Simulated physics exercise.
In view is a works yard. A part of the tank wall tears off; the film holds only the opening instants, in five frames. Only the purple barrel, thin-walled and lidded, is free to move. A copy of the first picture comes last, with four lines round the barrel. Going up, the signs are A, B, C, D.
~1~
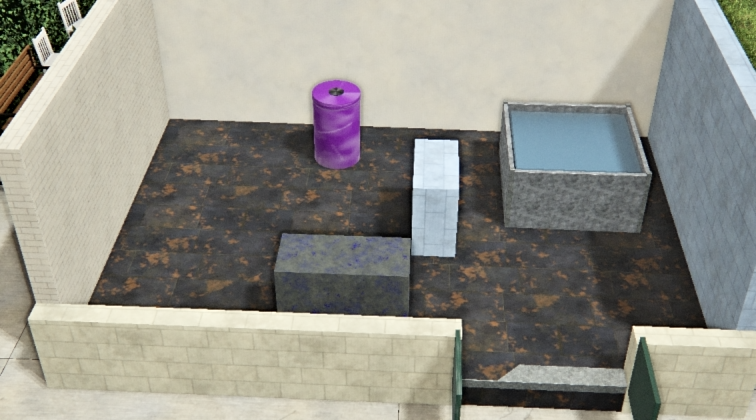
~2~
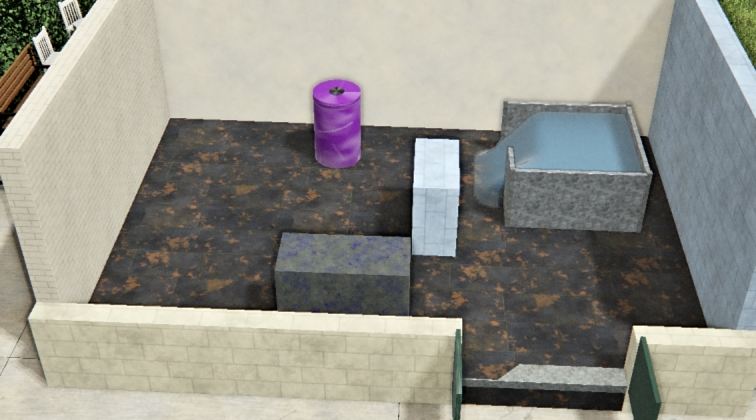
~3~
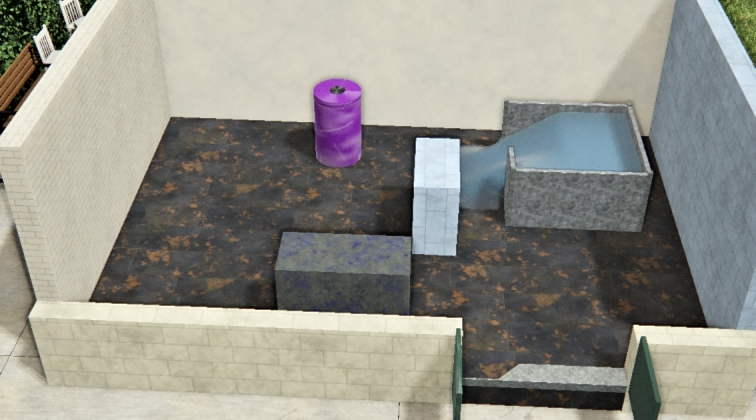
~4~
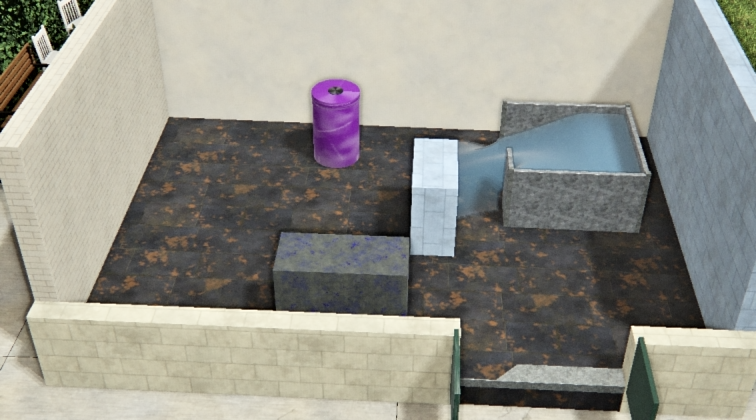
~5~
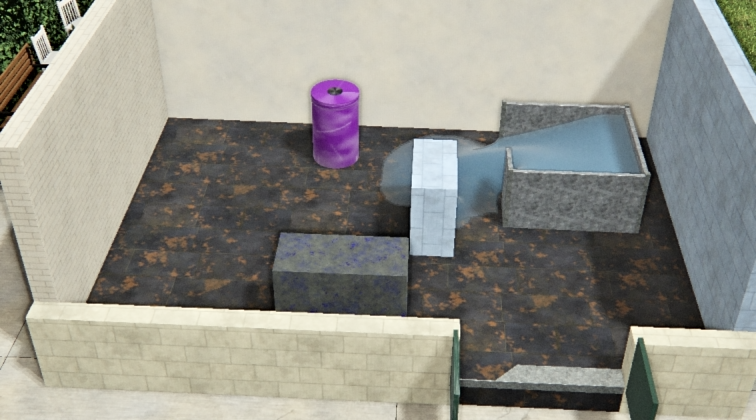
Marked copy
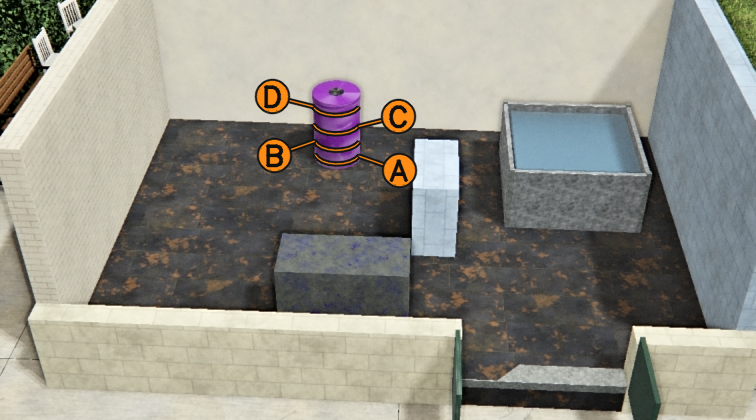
Water pours out through the left side of a grey stone tank at the right of a walled yard, seen from above and in front. A purple barrel stands towards the back, with a pale block right of centre, a dark grey block nearer, and an open green gate at lower right. The water reaches the pale block and spreads behind it to its left, while the barrel stays still.
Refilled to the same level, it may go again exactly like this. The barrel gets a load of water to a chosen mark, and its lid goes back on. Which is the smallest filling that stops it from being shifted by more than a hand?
Go for C.
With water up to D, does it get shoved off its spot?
No, that is safe.
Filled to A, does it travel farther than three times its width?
Yes, it does.
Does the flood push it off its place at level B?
Yes, it does.
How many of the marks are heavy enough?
Two.
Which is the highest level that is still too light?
B it is.
In orange, A at (335, 164); B at (335, 150); C at (334, 133); D at (334, 115); from the bottom up A, B, C, D.
With A, it is pushed about 6 times its own width away.
With B, it is pushed about its own width away.
With C, it does not move.
With D, it does not move.
